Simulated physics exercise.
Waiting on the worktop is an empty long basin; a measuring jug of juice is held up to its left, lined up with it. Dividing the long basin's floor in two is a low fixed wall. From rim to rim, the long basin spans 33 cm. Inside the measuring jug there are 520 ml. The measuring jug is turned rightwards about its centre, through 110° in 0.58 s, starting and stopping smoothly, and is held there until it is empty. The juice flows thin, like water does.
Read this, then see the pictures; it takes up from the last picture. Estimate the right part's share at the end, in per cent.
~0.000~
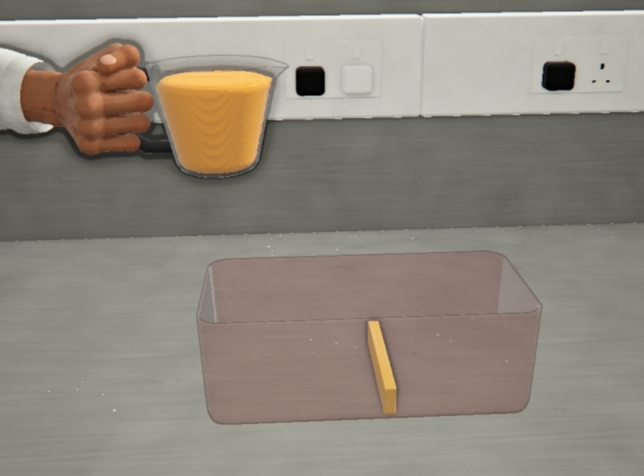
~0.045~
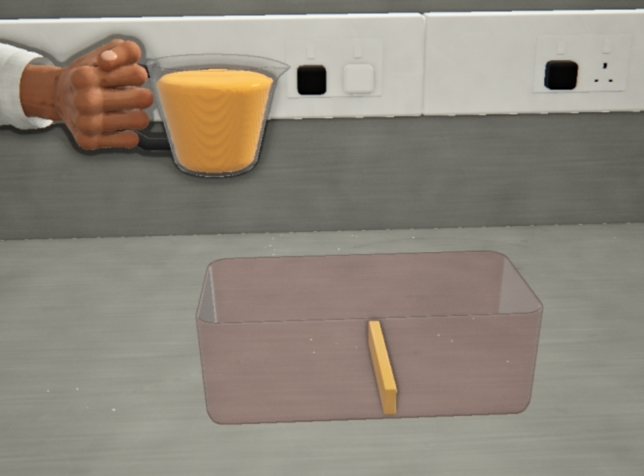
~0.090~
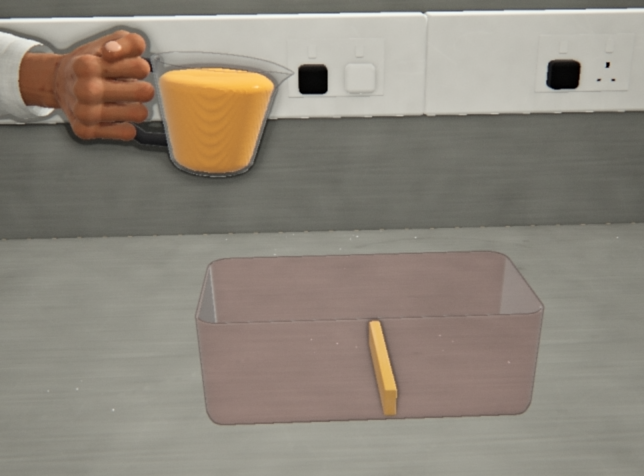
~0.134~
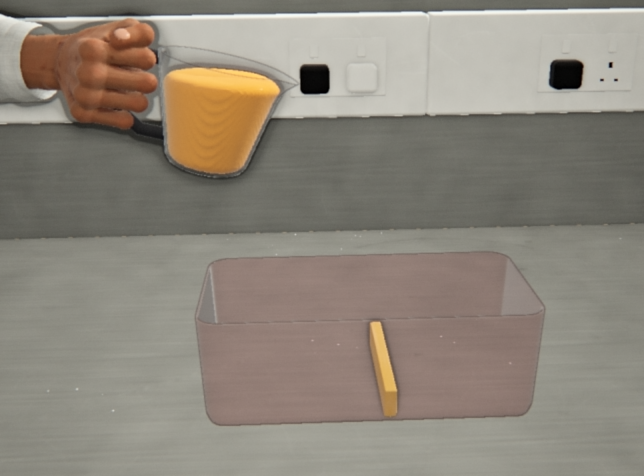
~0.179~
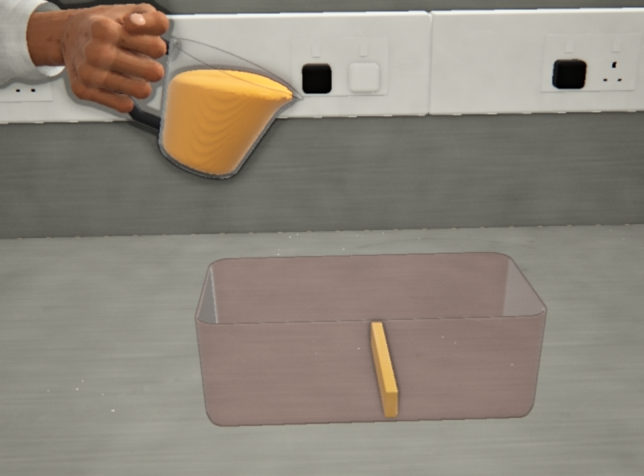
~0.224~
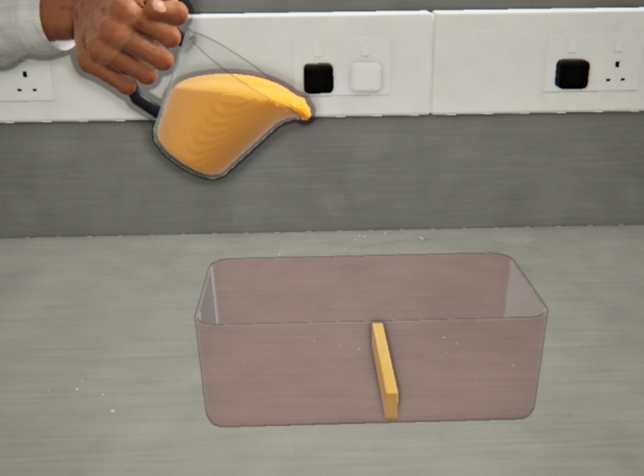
Roughly 19 per cent is in the right part.
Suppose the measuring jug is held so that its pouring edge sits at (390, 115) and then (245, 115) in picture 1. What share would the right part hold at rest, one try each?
Try 1: Approx. 80 %; try 2: Approx. 15 %.
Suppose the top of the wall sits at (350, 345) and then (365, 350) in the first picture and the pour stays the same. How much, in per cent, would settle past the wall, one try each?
Some 45 in a hundred, then some 30 in a hundred.
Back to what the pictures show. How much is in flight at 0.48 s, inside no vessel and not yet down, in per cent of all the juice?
Roughly 42 percent.
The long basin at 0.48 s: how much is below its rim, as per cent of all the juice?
Around 28%.
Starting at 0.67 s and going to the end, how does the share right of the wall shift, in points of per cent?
It climbs by roughly 8 per cent.
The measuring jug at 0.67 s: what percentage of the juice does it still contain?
What remains is about 2 percent of it all.
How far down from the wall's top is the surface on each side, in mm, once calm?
14 mm left, 24 mm right.
By 0.48 s the tilt is 102° and 30 per cent is still to pour, 24 is left of the wall and 4 right of it.
By 0.67 s the tilt is 110° and 2 per cent is still to pour, 76 is left of the wall and 11 right of it.
By 0.87 s the tilt is 110° and 0 per cent is still to pour, 73 is left of the wall and 17 right of it.
By 1.08 s the tilt is 110° and 0 per cent is still to pour, 73 is left of the wall and 19 right of it.
At rest 73 per cent lies left of the wall, 19 right of it and 8 outside.
